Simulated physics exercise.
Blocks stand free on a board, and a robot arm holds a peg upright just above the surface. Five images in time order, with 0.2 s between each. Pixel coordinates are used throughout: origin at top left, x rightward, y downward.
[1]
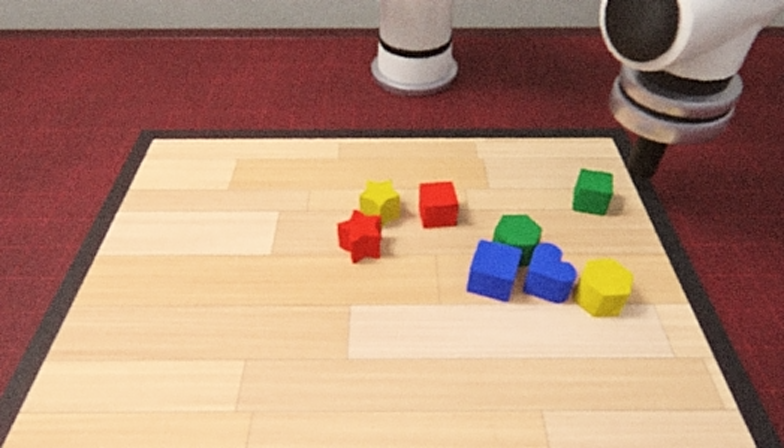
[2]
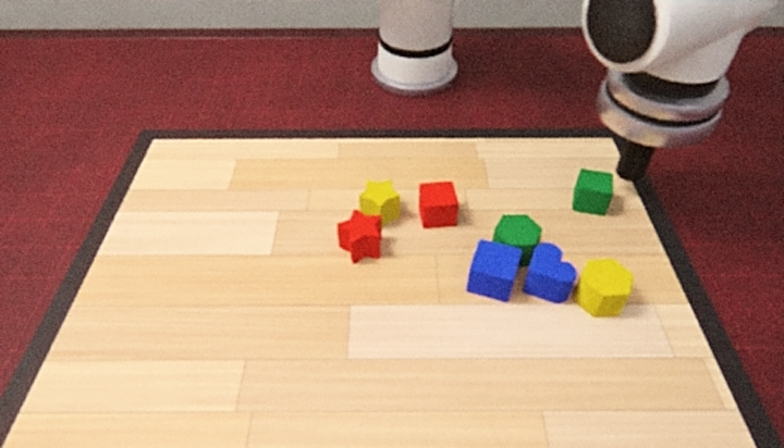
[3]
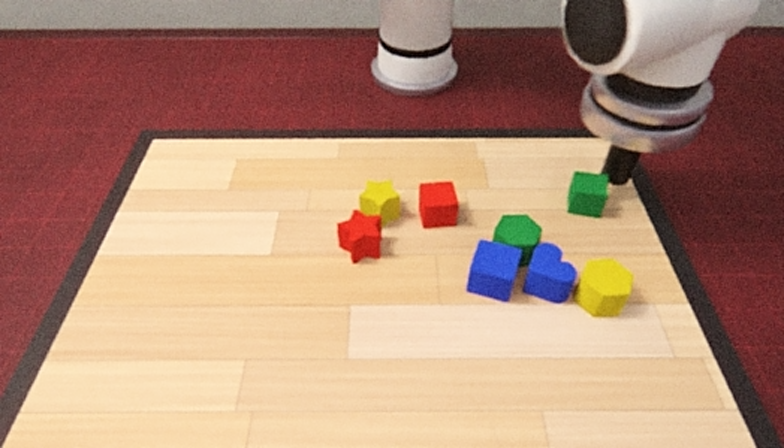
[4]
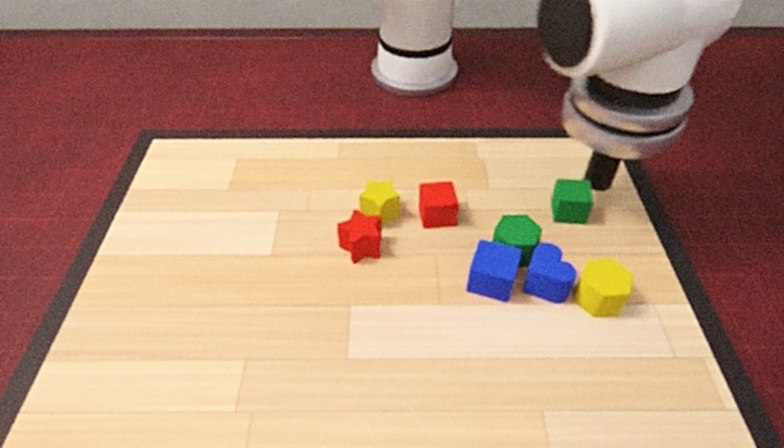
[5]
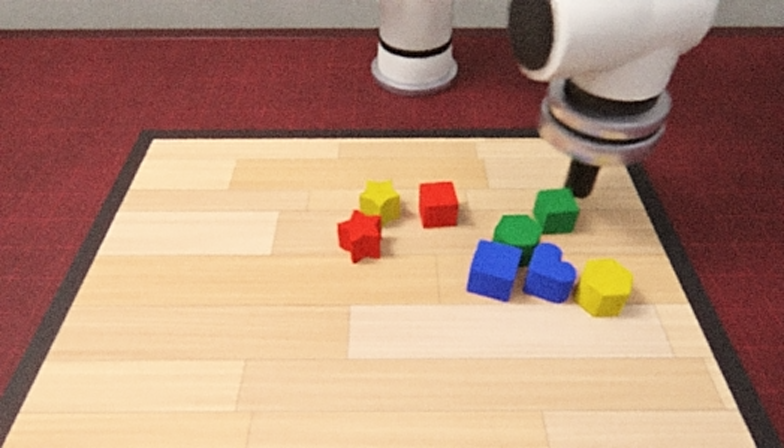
The clip opens on colored blocks spread over a wooden board, with a robot arm holding a dark peg by its upper right edge. The peg moves left to the green square block, then pushes it left and slightly toward the viewer, close to the green hexagon, while the other blocks stay still.
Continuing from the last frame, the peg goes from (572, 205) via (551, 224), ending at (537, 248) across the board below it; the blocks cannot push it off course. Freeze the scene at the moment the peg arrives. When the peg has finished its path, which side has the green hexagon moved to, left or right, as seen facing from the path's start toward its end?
It moves right.
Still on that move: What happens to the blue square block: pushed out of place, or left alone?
It gets displaced.
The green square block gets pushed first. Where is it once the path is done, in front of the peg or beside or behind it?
It is still ahead of the peg.
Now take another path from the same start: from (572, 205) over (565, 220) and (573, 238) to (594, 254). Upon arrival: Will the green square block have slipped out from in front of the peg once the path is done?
Short answer: Yes.
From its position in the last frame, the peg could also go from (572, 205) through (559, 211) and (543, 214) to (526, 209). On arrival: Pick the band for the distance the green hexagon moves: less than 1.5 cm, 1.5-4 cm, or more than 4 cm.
I reckon it covers less than 1.5 cm.
What follows on the original path. Halfway along, peg (555, 209); blue square block (492, 265); green hexagon (509, 233); green square block (541, 221), turned 25° anticlockwise.
At the end, peg (541, 233); blue square block (482, 279); green hexagon (479, 244); blue heart block (553, 270), turned 15° anticlockwise; green square block (519, 241), turned 15° anticlockwise.
